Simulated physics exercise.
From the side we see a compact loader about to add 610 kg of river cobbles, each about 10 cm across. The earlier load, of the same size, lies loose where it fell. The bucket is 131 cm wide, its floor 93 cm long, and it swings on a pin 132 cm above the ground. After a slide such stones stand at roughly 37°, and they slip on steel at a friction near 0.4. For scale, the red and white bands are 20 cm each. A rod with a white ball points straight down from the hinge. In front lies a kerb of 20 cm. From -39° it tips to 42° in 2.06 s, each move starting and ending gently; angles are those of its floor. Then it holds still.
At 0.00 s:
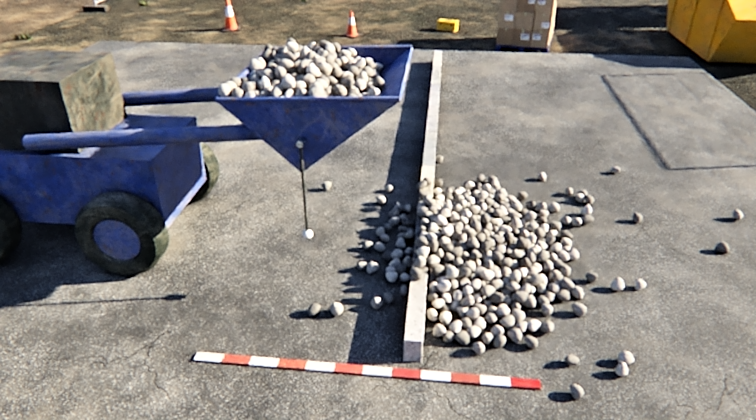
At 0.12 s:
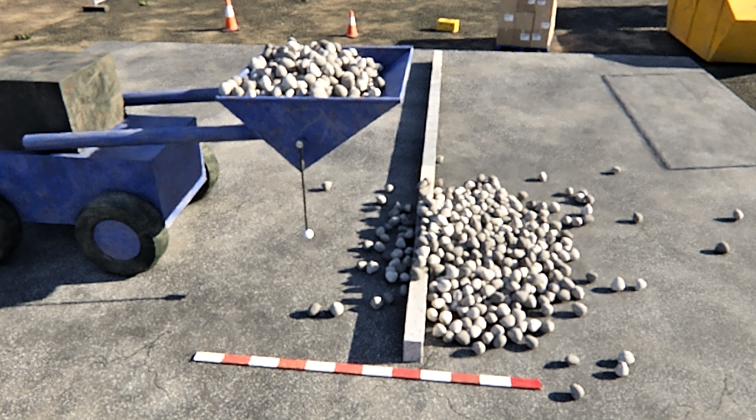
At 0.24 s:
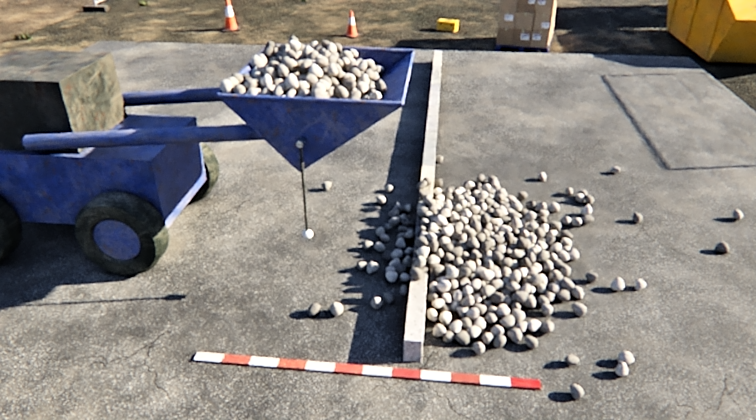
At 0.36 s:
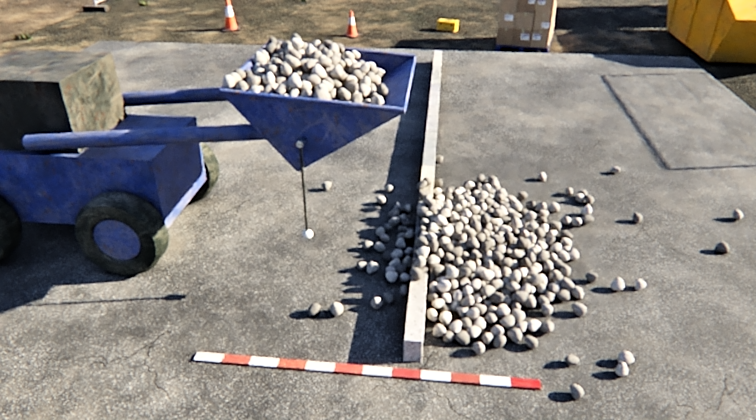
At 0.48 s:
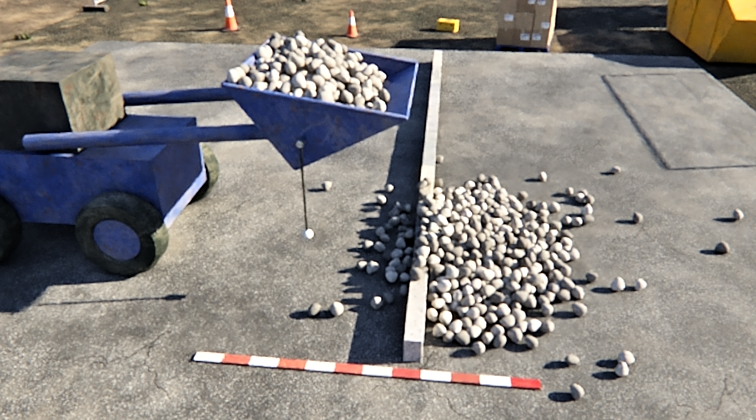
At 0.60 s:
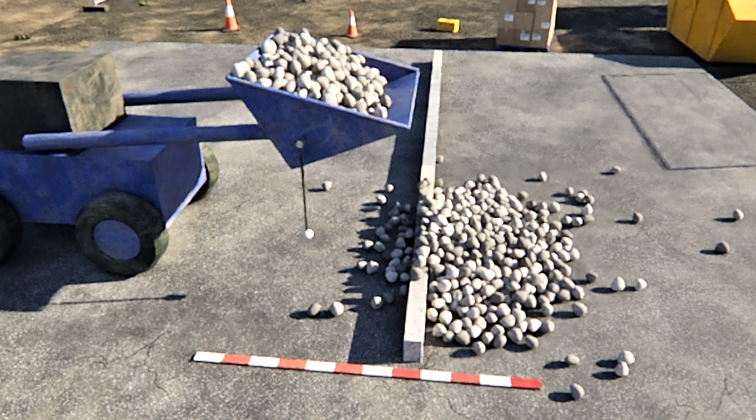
To begin with, a blue loader on the left holds a raised bucket heaped with grey stones, beside a kerb with a loose pile of similar stones lying mostly beyond it. The bucket then tilts gradually down to the right, and its stones shift slightly while the pile on the ground stays still.
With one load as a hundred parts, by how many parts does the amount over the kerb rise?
Roughly 37 per cent of a load more.
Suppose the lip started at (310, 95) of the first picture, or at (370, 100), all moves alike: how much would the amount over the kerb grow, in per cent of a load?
First some 0, then 10 per cent.
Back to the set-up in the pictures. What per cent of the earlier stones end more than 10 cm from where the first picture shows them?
Roughly 10 per cent of them.
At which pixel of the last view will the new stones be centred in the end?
Near (410, 231).
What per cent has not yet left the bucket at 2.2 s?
About 15 per cent.
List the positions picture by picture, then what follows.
The bucket is at -39°, its lip at (400, 99); the top of the load is at (312, 52). The earlier load is highest near (438, 229), 29 cm above ground level, 10 % on this side of the kerb, 90 % over the kerb, in the first picture.
Lip at (401, 101), floor tilted -38°, highest stones at (313, 52); the stones move at 0.1 m/s on average, in the second picture.
Lip at (402, 104), floor tilted -36°, highest stones at (301, 51); the stones move at 0.1 m/s on average, in the third picture.
Lip at (405, 111), floor tilted -32°, highest stones at (295, 52); the stones move at 0.2 m/s on average, in the fourth picture.
Lip at (407, 119), floor tilted -28°, highest stones at (287, 45); the stones move at 0.2 m/s on average, in the fifth picture.
Lip at (409, 129), floor tilted -22°, highest stones at (288, 40); the stones move at 0.2 m/s on average, in the sixth picture.
After 1.5 s the floor is at 29°; in per cent of one load, 90 in the bucket, 21 on this side of the kerb, 90 over the kerb; the foremost stones are at (641, 222).
After 2.2 s the floor is at 42°; in per cent of one load, 13 in the bucket, 70 on this side of the kerb, 118 over the kerb; the foremost stones are at (641, 222).
After 2.5 s the floor is at 42°; in per cent of one load, 0 in the bucket, 75 on this side of the kerb, 126 over the kerb; the foremost stones are at (641, 222).
After 5.3 s the floor is at 42°; in per cent of one load, 0 in the bucket, 73 on this side of the kerb, 128 over the kerb; the foremost stones are at (638, 210). Net gain over the kerb, 37.
